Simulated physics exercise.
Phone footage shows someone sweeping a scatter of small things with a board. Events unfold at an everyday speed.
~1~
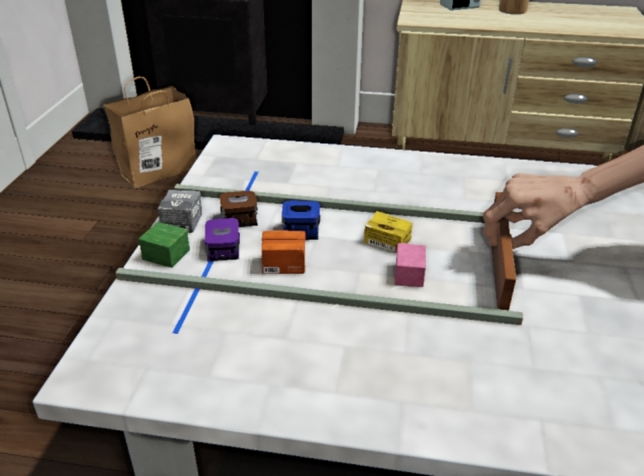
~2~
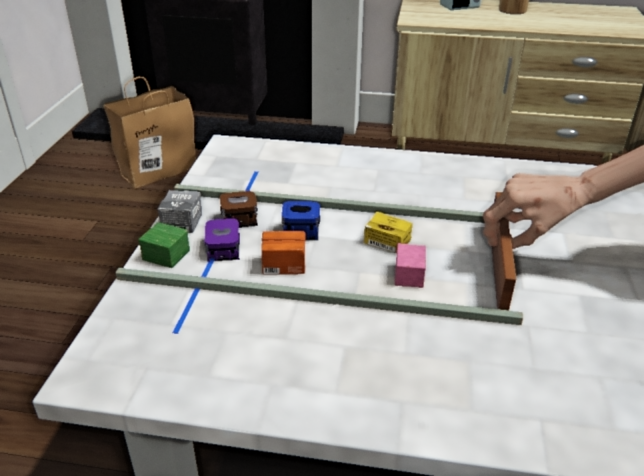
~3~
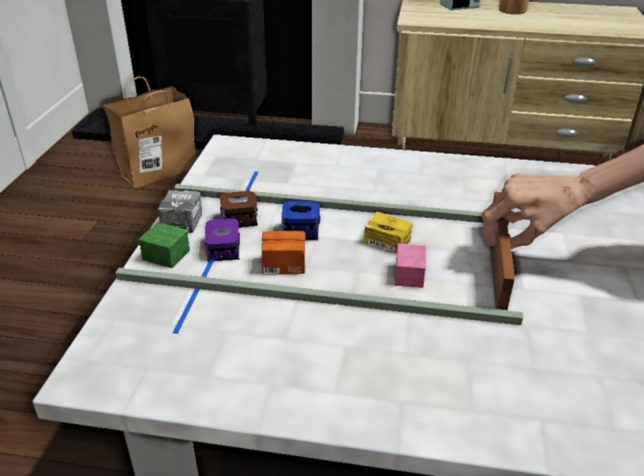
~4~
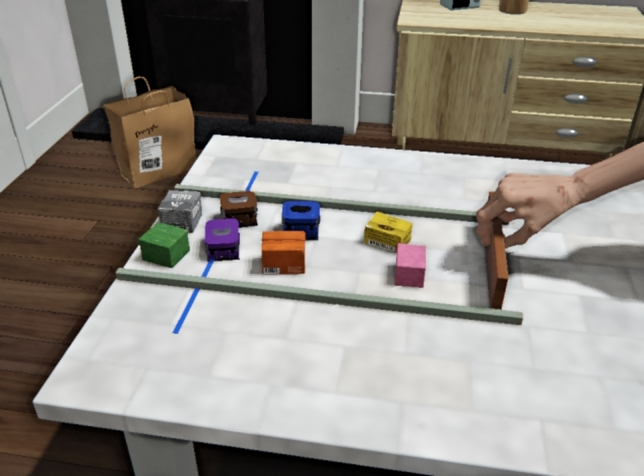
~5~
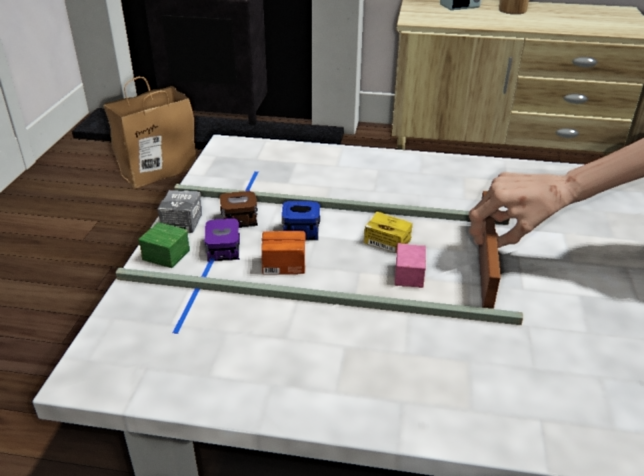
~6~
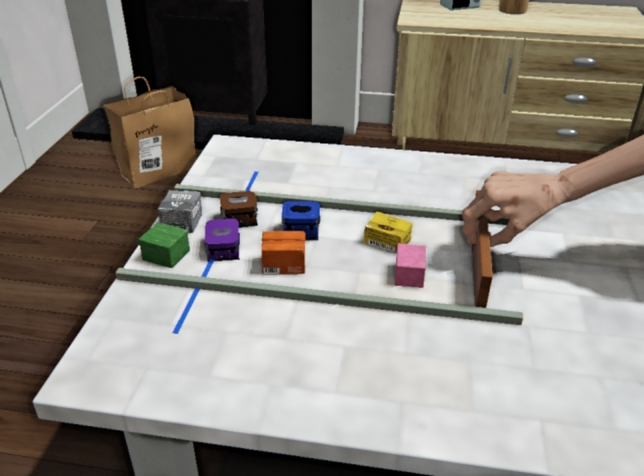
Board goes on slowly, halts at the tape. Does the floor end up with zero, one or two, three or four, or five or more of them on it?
The count that falls off is between three and four.
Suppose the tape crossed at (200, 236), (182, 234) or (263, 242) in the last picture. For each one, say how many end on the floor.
Try by try, 5, 6 and 1.
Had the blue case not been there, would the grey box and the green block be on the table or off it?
Looking at the two, the grey box ends up below and the green block ends up below.
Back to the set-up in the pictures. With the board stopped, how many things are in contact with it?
Tally at the end: 2.
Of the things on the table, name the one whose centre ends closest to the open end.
That would be the purple case.
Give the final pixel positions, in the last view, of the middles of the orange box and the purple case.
You'll see the orange box at (167, 240), with the purple case at (144, 227).
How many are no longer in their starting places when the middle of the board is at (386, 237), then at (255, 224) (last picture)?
By then 2, and later 8.
Soon after, none off yet; grey box at rest near (181, 211); green block at rest near (165, 245); purple case at rest near (223, 241).
In the end, the number that fall off is three or four; gone, brown case, green block and grey box.
